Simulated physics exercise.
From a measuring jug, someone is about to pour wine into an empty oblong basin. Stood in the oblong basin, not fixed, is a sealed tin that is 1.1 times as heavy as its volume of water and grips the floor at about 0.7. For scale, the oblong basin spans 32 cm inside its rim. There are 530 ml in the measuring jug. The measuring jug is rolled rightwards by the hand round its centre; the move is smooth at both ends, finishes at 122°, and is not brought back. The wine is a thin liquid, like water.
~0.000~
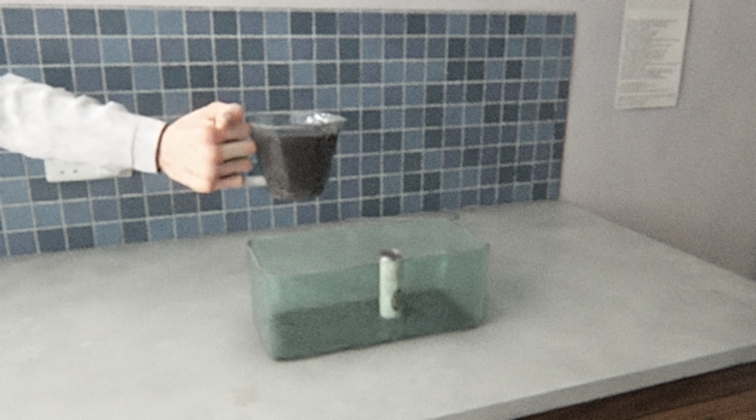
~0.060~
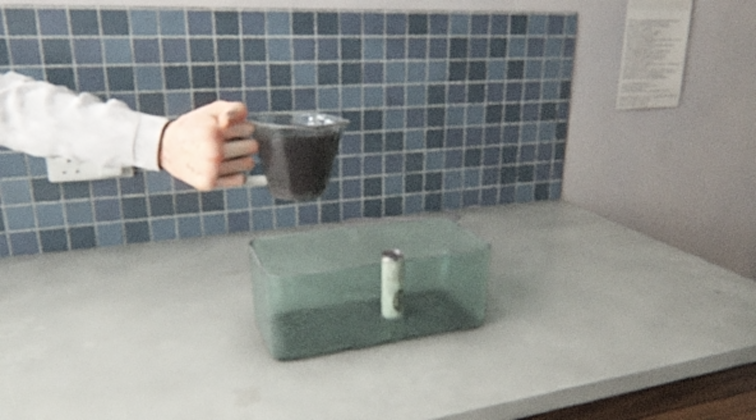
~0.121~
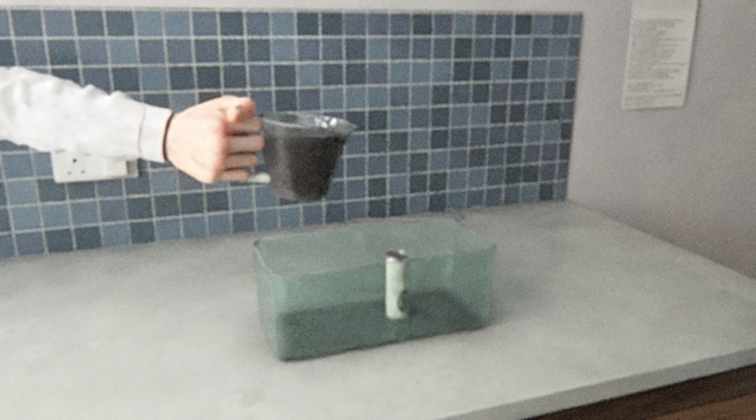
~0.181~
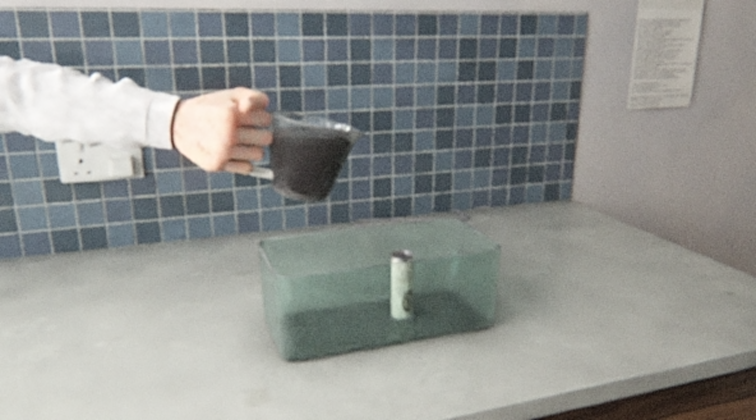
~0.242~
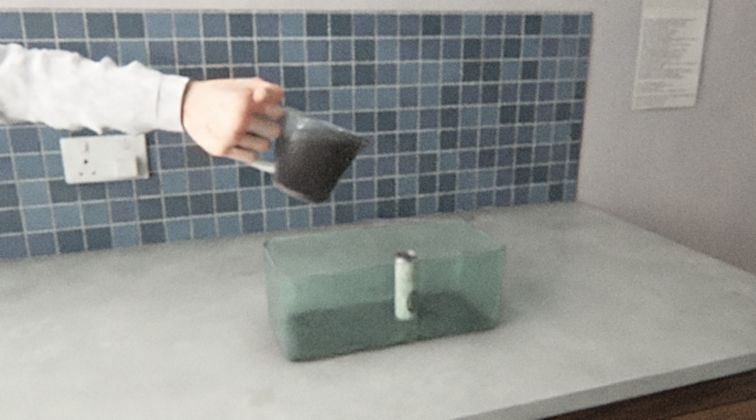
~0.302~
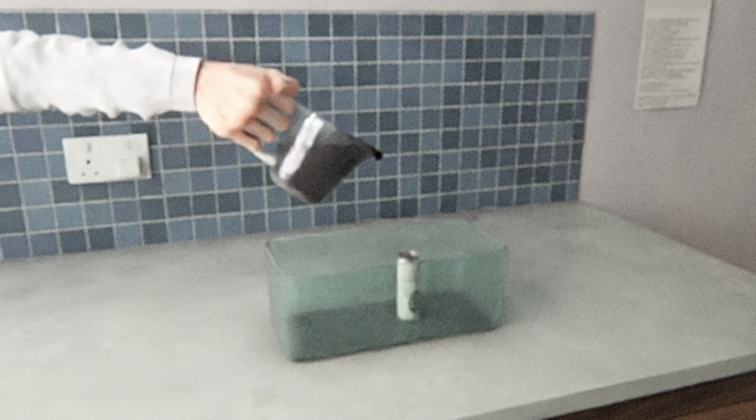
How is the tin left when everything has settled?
It's going to overturn.
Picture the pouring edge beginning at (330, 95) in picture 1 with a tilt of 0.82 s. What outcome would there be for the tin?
Result: Tin tipped over.
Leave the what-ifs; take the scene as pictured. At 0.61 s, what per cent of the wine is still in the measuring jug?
Near 26 in a hundred.
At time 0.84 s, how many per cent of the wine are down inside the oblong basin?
Close to 98 in a hundred.
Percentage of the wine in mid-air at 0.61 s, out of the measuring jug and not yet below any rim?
Roughly 26 percent.
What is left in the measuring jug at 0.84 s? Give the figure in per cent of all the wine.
0 per cent or so.
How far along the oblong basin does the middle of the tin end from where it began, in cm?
The tin's middle ends up about 7.0 cm along the basin.
Then, 0.61 s in, the tilt is 101° and 26 per cent is still to pour; the tin stands where it began.
Then, 0.84 s in, the tilt is 122° and 0 per cent is still to pour; the tin leans 21°.
Then, 1.08 s in, the tilt is 122° and 0 per cent is still to pour; the tin lies on its side.
Then, 1.34 s in, the tilt is 122° and 0 per cent is still to pour; the tin lies on its side.
Finally, the tin lies on its side.
